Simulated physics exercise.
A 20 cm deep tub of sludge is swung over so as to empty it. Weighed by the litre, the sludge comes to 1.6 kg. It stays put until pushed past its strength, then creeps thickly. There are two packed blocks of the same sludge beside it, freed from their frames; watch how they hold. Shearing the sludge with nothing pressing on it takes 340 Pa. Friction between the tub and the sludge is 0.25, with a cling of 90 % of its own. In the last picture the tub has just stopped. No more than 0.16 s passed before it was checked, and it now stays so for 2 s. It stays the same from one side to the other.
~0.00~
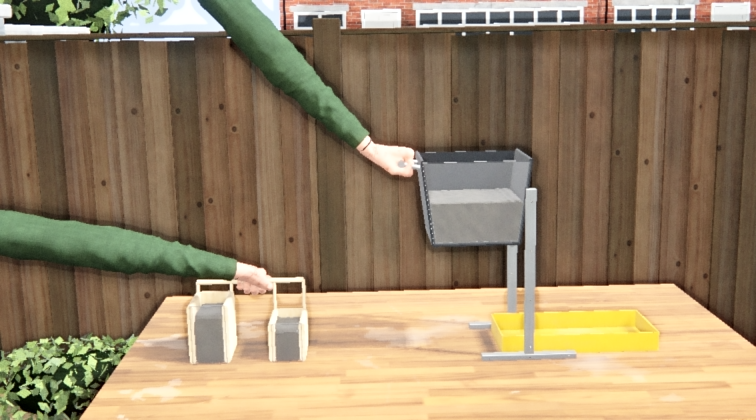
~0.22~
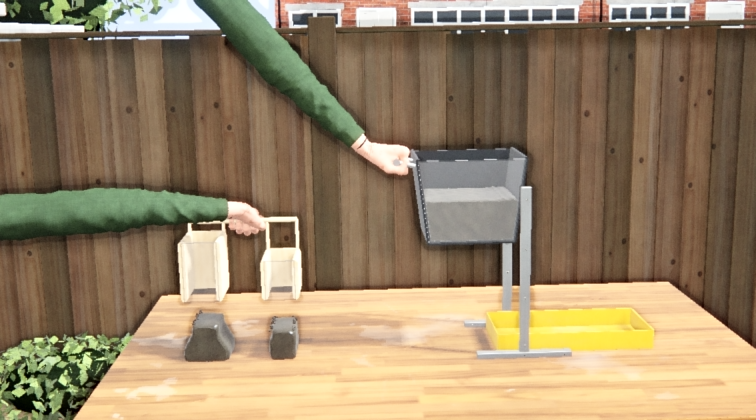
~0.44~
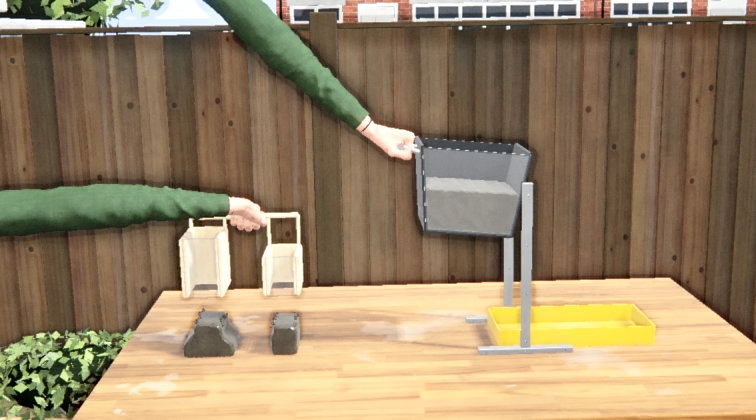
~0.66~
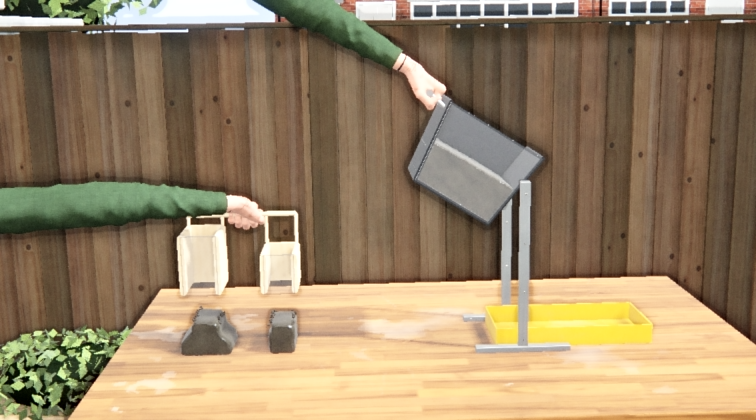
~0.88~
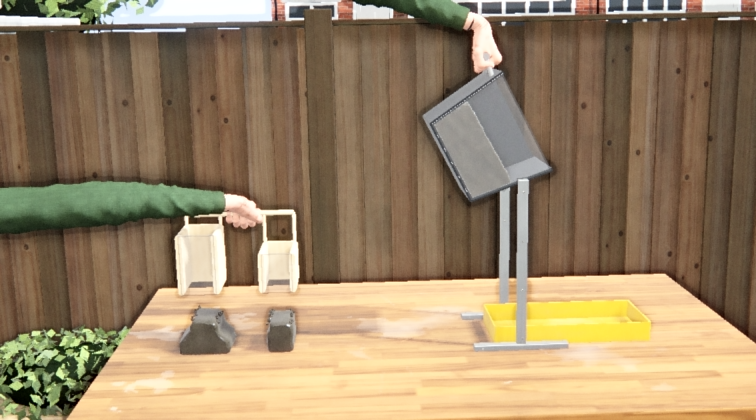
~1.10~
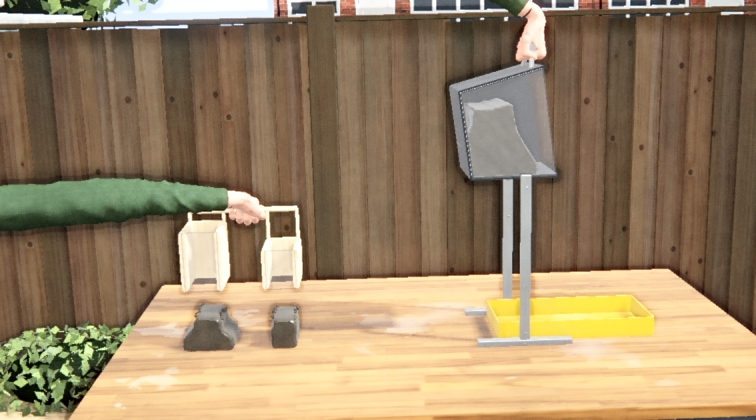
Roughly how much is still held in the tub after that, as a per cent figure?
The amount still held in the tub is about 70 per cent.
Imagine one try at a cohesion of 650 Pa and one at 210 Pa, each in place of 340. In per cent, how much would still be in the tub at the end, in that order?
In turn about 100 %, 55 %.
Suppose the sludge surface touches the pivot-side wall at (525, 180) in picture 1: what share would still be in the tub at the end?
I'd guess around 45 in a hundred.
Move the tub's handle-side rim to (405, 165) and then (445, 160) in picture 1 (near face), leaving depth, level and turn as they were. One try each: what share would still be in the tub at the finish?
First try 55 per cent, second try 100 per cent.
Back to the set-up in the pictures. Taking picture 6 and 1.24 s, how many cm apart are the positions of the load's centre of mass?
Roughly 5 centimetres.
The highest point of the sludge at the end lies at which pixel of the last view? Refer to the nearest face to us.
About (488, 142).
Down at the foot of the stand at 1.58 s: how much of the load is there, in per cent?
Near 0 per cent has got down by that time.
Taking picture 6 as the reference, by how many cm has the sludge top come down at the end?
About 9 cm.
After 1.24 s, the tub is at 82 degrees and holds 97 %.
After 1.41 s, the tub is at 82 degrees and holds 80 %.
After 1.58 s, the tub is at 82 degrees and holds 71 %.
After 1.75 s, the tub is at 82 degrees and holds 70 %.
After 3.10 s, at the end, the tub is at 82 degrees and holds 70 %.
